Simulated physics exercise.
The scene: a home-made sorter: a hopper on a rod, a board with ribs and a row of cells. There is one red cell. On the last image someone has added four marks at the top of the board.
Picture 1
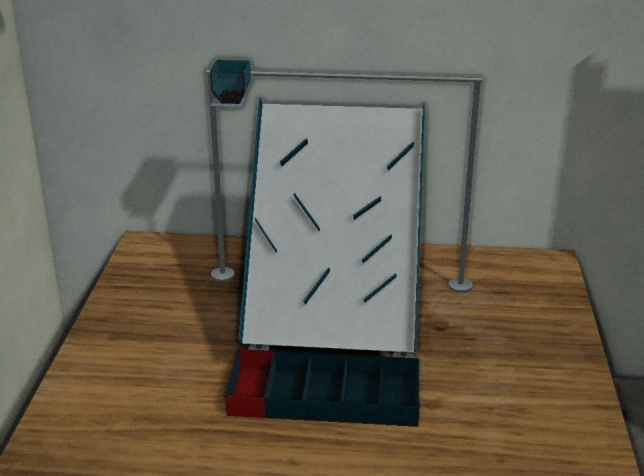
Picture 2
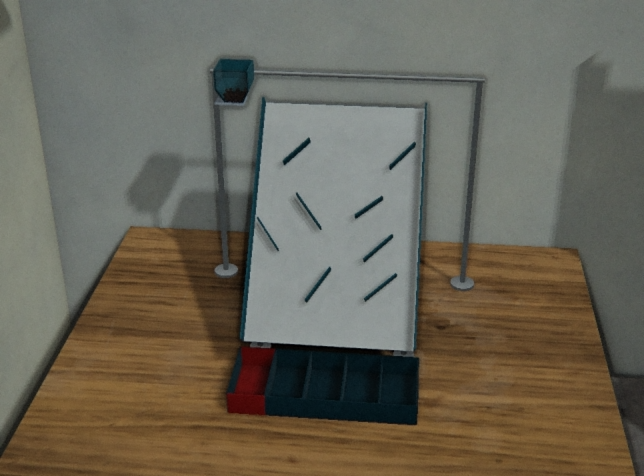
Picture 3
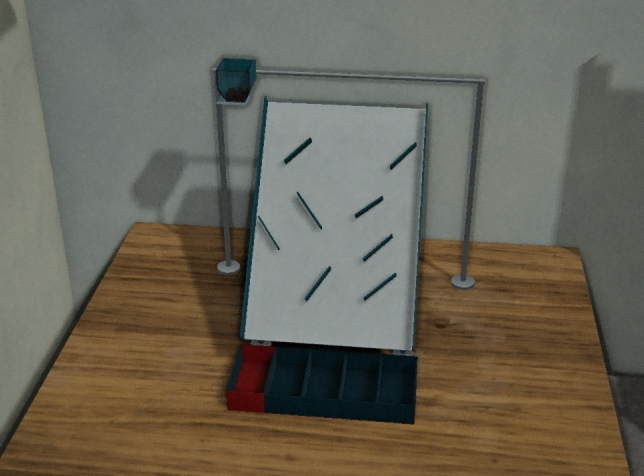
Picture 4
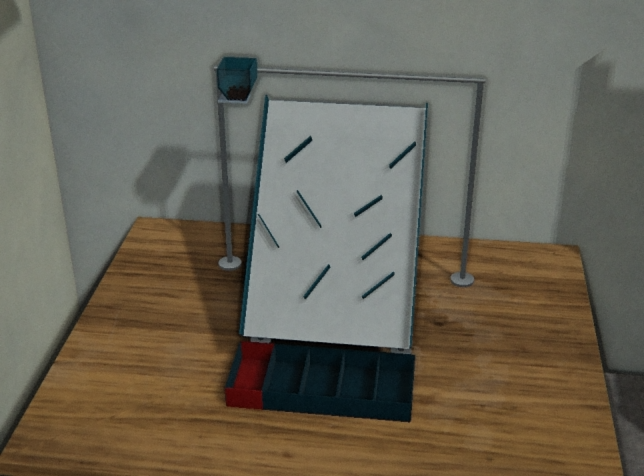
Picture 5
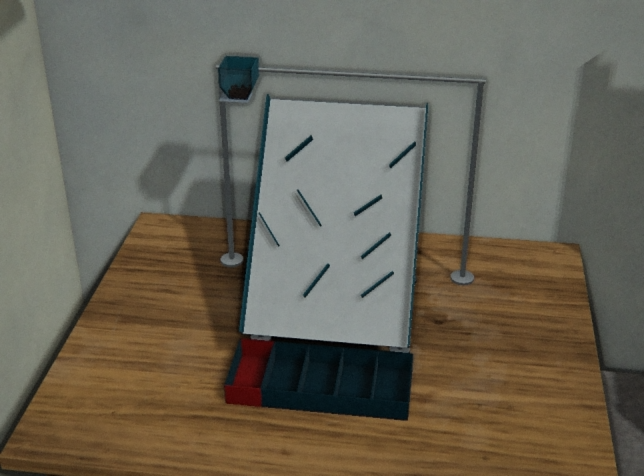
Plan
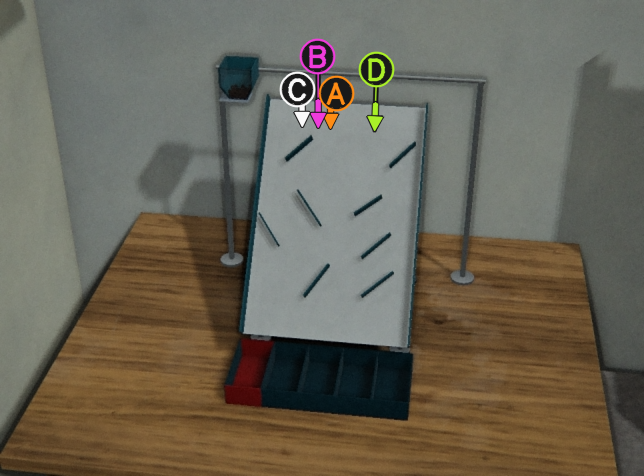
The footage shows a teal hopper on a metal rod above the upper left of a tilted white board with slanted ribs, with a red cell leftmost in the row below; the view shifts slightly while the apparatus appears still.
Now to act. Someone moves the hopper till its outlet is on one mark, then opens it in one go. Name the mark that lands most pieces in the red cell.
It is D.
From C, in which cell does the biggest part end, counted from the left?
The second from the left.
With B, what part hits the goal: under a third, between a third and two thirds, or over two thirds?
It is under a third.
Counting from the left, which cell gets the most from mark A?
The fourth.
On the marked copy, mark A meets the board at (330, 123); mark B meets the board at (318, 122); mark C meets the board at (302, 121); mark D meets the board at (374, 125).
If A is chosen, a small share in the red cell, the bulk in other cells, a small share outside the box.
If B is chosen, a small share in the red cell, the bulk in other cells, a small share outside the box.
If C is chosen, a small share in the red cell, the bulk in other cells, a small share held on the board.
If D is chosen, close to a third in the red cell, close to half in other cells, a small share outside the box.
